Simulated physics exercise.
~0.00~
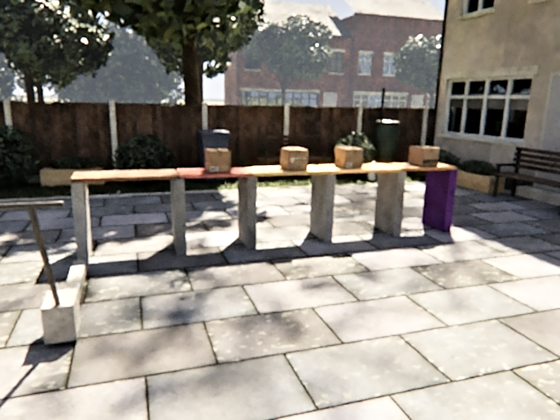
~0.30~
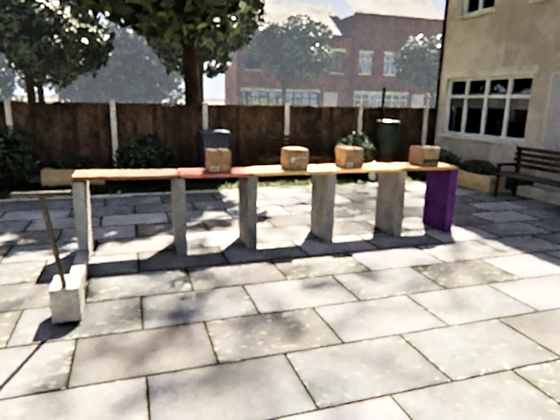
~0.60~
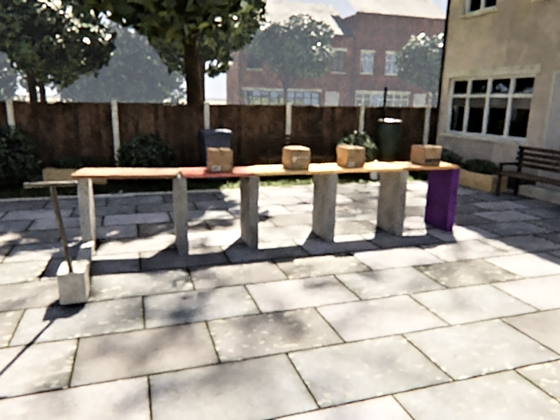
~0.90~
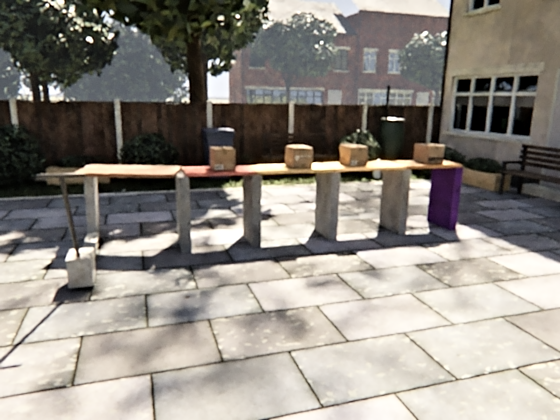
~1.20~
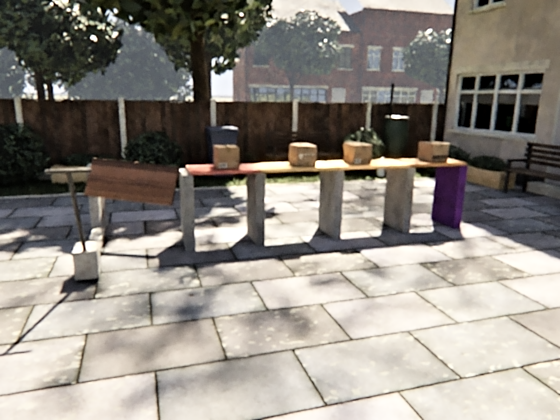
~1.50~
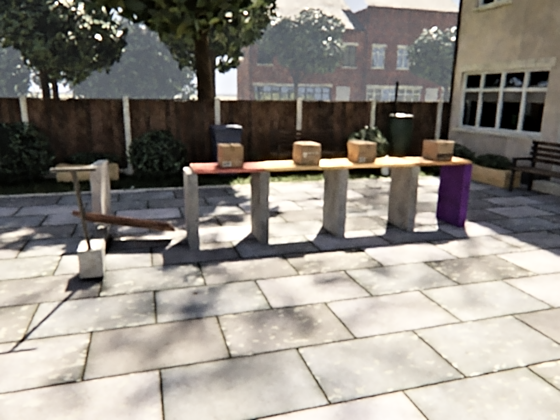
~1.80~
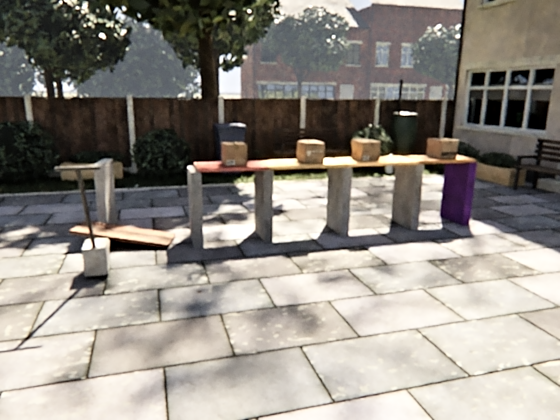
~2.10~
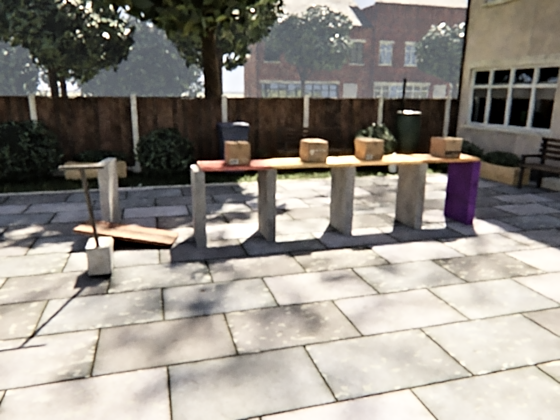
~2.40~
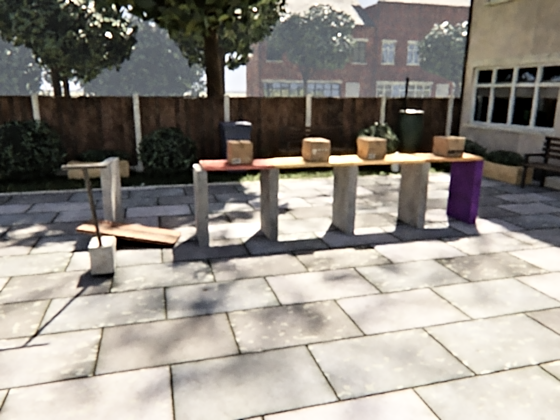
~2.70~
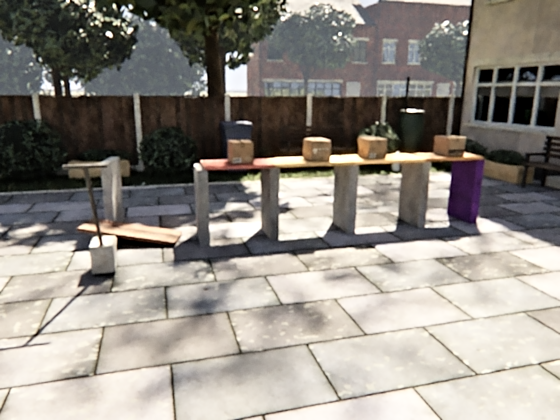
A small jack with a tall handle slides in toward the foot of the leftmost upright on a sunny paved yard, where a row of boards rests on pale blocks and carries four cartons. It reaches the left end, and soon the leftmost board tips and swings down. The board drops through the gap, turns over and settles on the paving beside the jack, one end slightly raised. The jack rests while the view drifts gently left. At the end the remaining boards, the cartons, the red board and the purple upright all stay in place.
